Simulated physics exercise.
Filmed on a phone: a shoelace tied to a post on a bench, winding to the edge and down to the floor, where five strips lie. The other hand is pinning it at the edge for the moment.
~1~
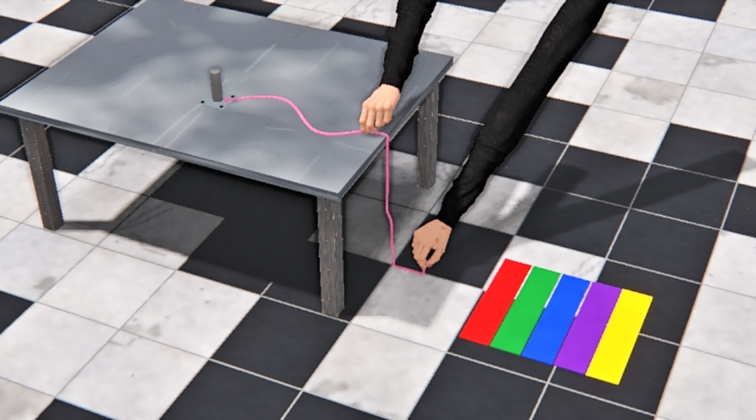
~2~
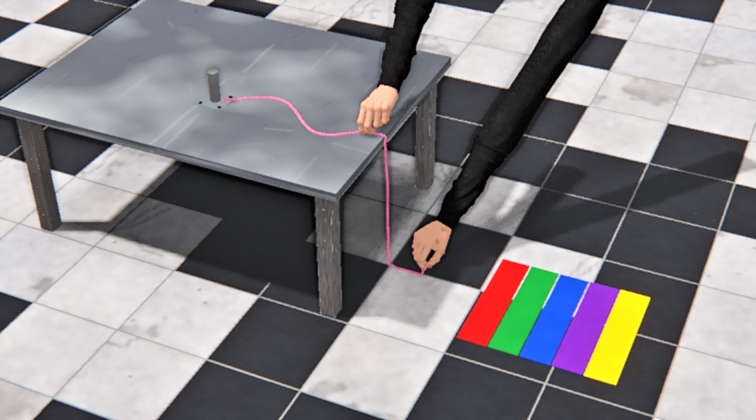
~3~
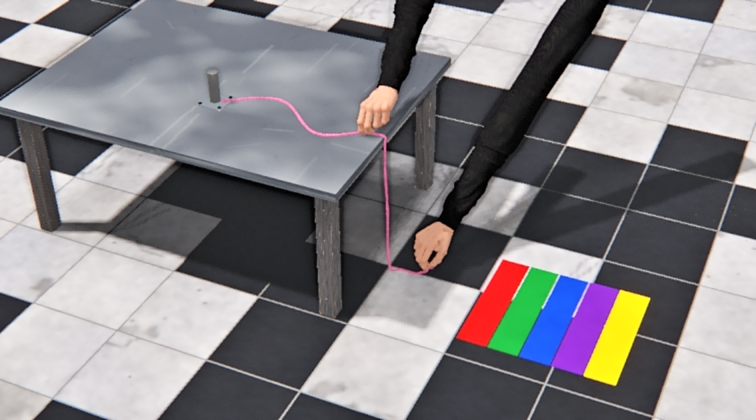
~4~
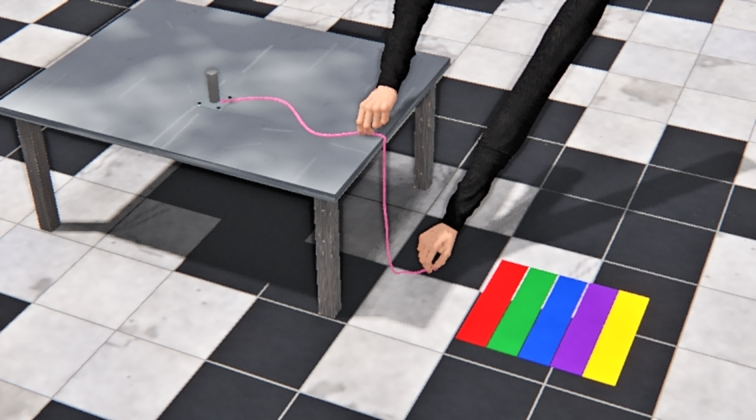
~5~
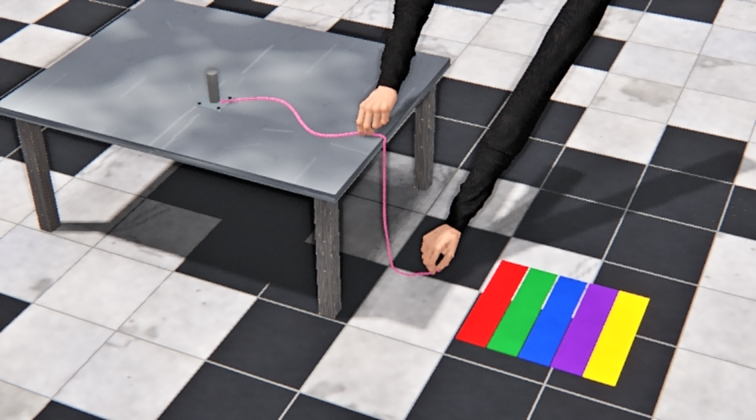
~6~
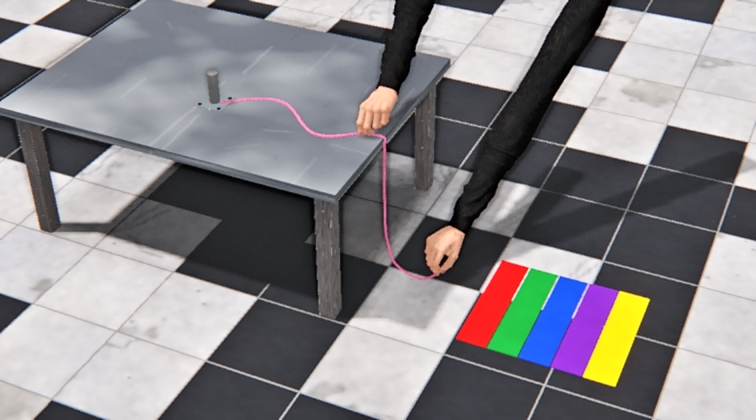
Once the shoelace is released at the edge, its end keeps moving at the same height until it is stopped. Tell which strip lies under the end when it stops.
The blue strip.
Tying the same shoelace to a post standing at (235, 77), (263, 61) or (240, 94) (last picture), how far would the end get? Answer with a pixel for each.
You'd get roughly (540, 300), (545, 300) and (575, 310), one for each try.
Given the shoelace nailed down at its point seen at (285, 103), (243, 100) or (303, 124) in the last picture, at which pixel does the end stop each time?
Taking the tries in turn: (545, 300), (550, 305) and (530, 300).
Soon after, end near (502, 289); over red.
Then, end near (536, 299); over green.
At full stretch, end near (556, 304); over blue. The end stops over the blue strip.
